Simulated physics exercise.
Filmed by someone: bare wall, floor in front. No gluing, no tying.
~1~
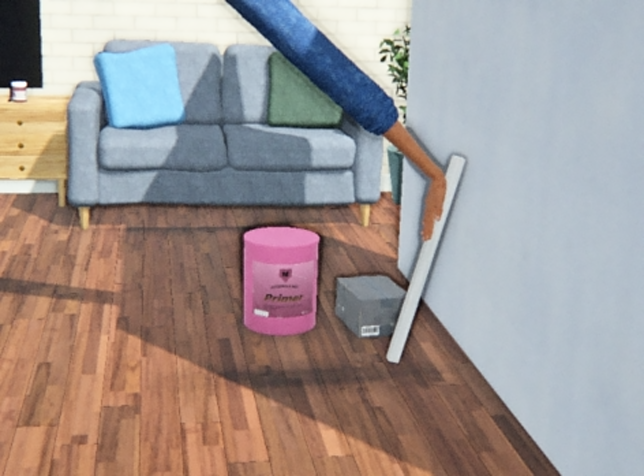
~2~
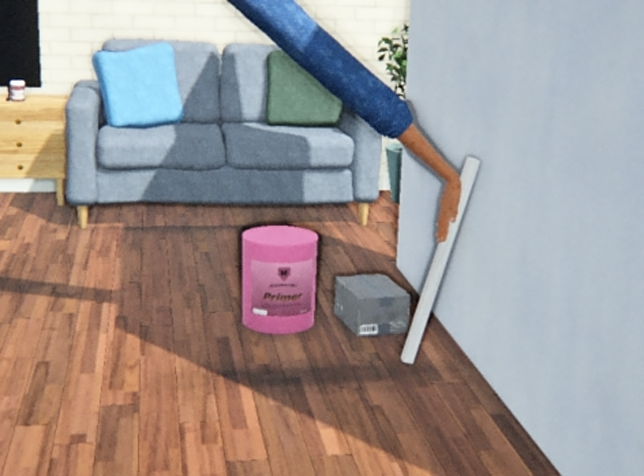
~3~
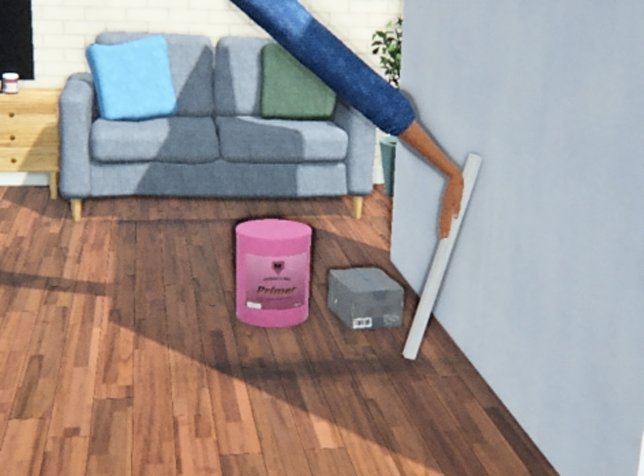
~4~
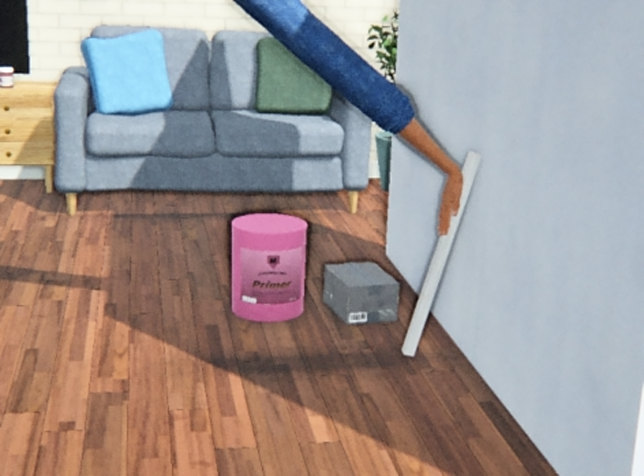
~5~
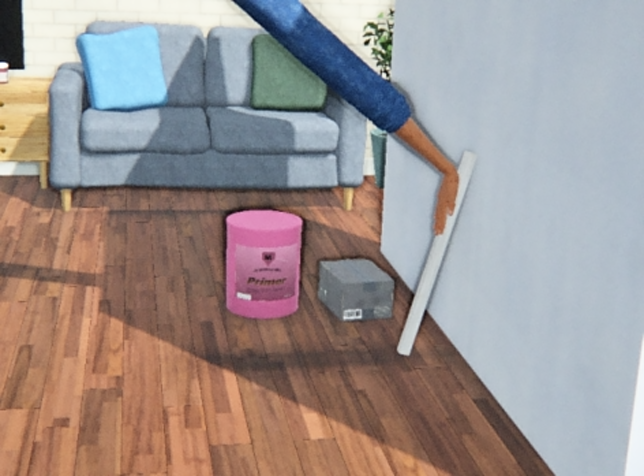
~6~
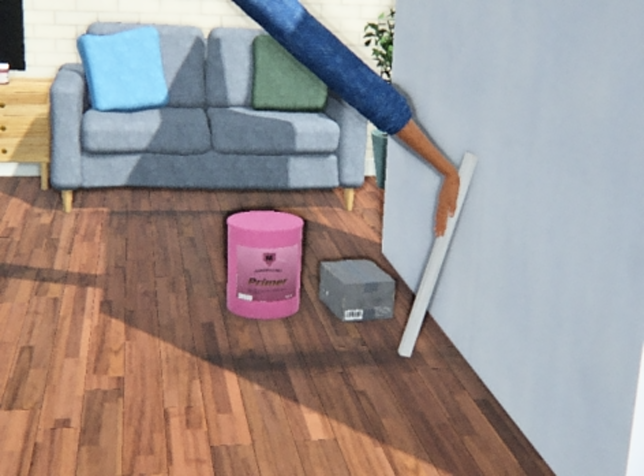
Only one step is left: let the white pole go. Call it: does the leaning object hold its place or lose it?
It holds its place.
Then, 0.40 s after the last picture, nothing has stirred.
Then, 0.90 s after the last picture, white pole resting near (437, 257).
At rest, all 3 in place. Seen from the same camera at the end, white pole near (437, 257). The pole stays up.
